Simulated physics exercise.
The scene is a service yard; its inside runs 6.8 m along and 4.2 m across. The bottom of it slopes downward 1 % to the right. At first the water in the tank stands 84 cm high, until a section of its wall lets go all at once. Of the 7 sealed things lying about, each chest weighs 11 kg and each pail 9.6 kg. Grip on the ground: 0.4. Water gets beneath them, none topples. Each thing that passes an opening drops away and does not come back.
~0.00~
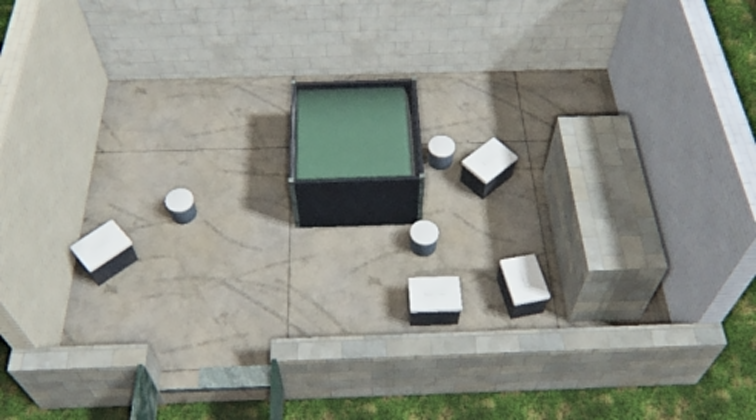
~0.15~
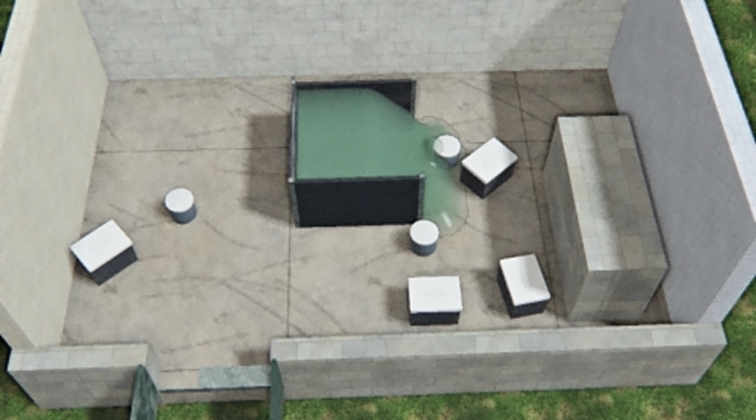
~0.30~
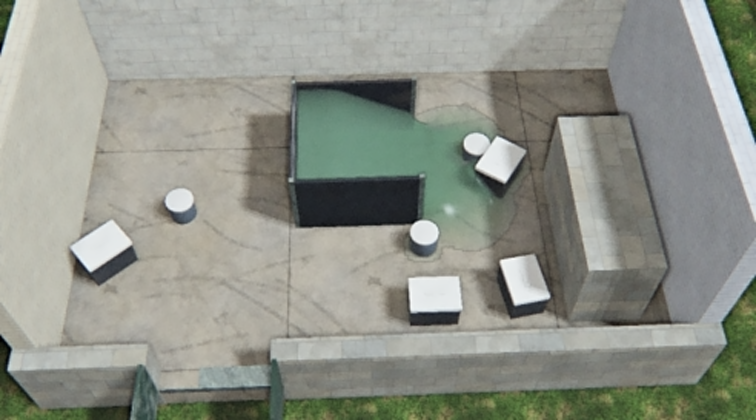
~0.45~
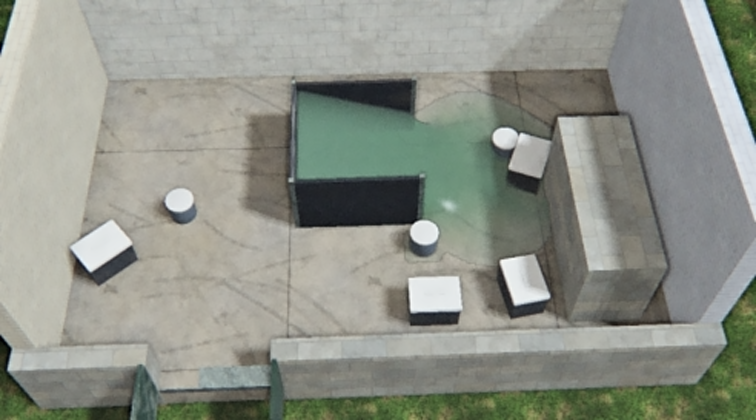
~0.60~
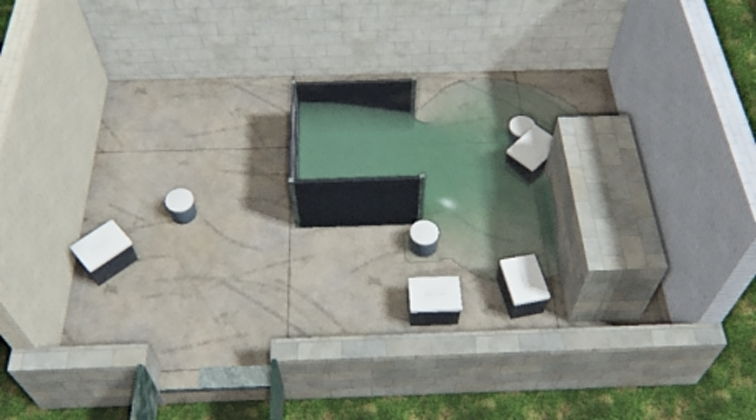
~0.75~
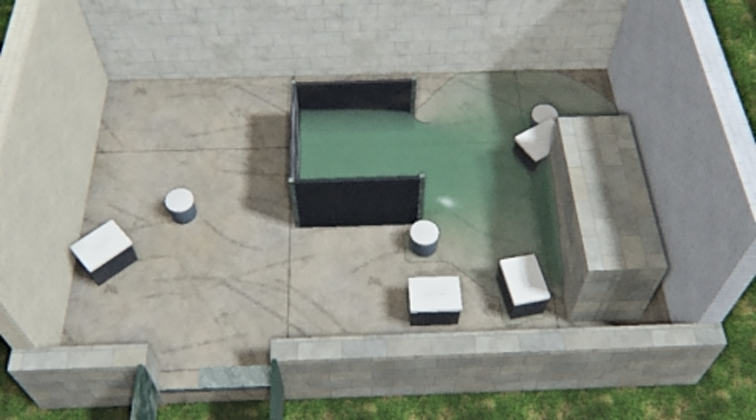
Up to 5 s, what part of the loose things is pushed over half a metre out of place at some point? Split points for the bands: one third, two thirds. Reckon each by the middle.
Inside the middle range.
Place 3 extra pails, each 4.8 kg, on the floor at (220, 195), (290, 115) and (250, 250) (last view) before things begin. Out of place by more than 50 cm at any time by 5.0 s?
Within it, beyond it, within it.
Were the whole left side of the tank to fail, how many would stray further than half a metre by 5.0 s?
Count: 3.
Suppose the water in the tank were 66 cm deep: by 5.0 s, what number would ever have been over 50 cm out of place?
It would come to 4 of them.
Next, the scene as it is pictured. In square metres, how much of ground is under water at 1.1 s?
About 9.5 m2 is covered.
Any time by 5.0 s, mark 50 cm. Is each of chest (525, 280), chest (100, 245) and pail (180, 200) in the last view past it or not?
First exceeding it, second falling below it, third falling below it.
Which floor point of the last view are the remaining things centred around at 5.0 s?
I'd put it around (301, 212).
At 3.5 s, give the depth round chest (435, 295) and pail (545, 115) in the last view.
4 and 7 cm.
After 1.1 s 2 of 7 are over 50 cm from their spots; 1 afloat.
After 2.2 s 3 of 7 are over 50 cm from their spots; 2 afloat.
After 3.5 s 4 of 7 are over 50 cm from their spots; 1 afloat.
After 5.0 s 4 of 7 are over 50 cm from their spots, and 4 have been at some point; 1 afloat.
